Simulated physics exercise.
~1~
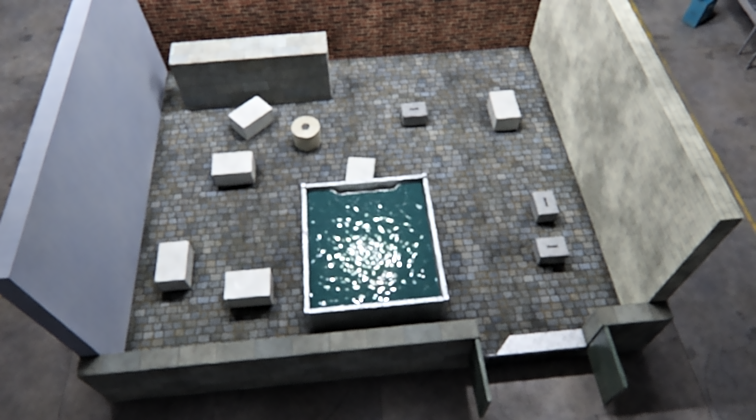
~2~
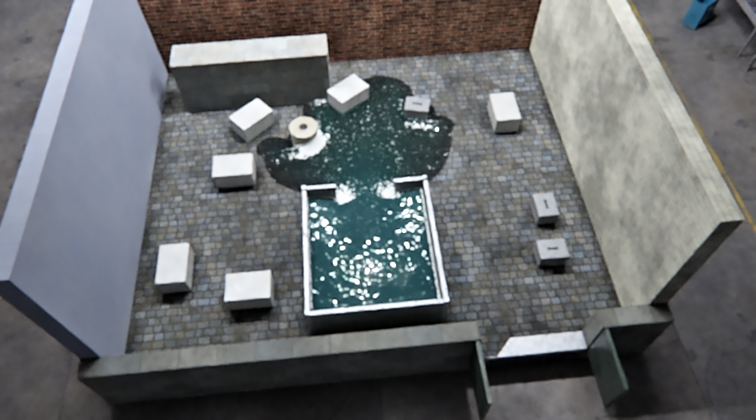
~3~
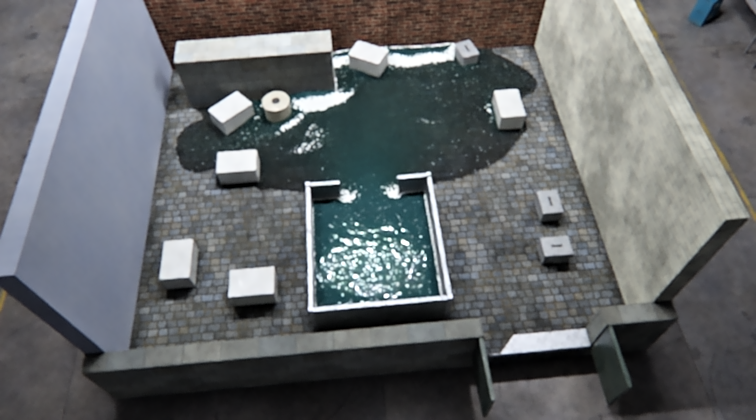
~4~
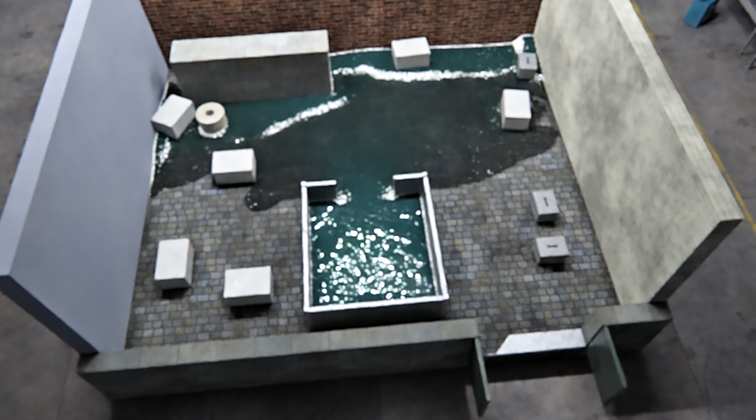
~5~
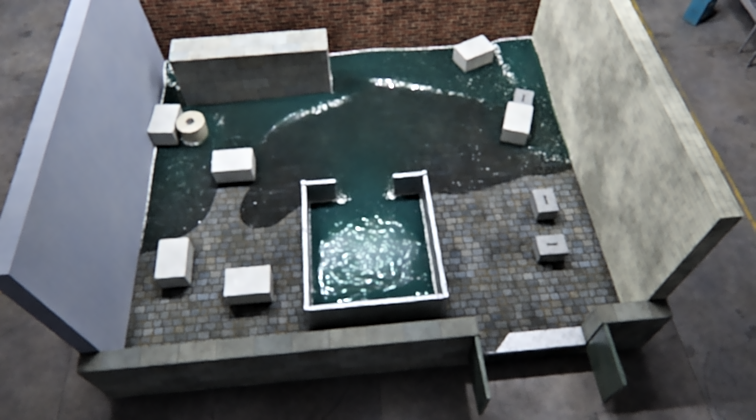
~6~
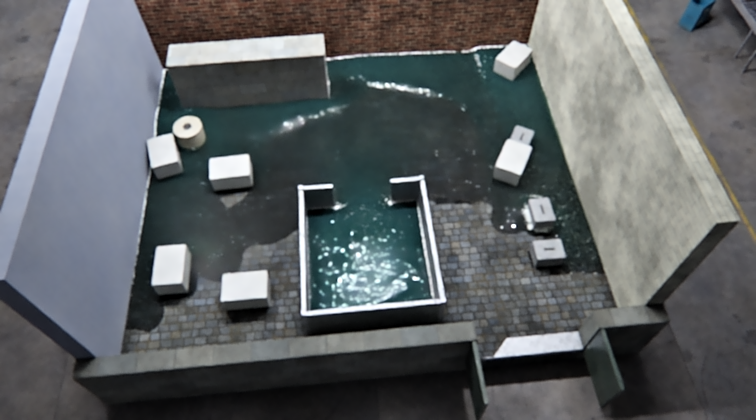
At the start, a white-rimmed tank of green water stands on a cobbled floor enclosed by walls, with pale boxes and a round drum scattered around it. Part of the tank's far wall gives way, and water spills out toward the brick wall, pushing the nearest white box back. The flood then spreads sideways, sweeping another box and the drum left while a small grey block slides right. Next, the white box drifts along the brick wall toward the right corner, and water creeps down both sides. It ends with dark water covering much of the floor, displaced boxes gathered near the side walls, and some cobbles around the tank still bare.
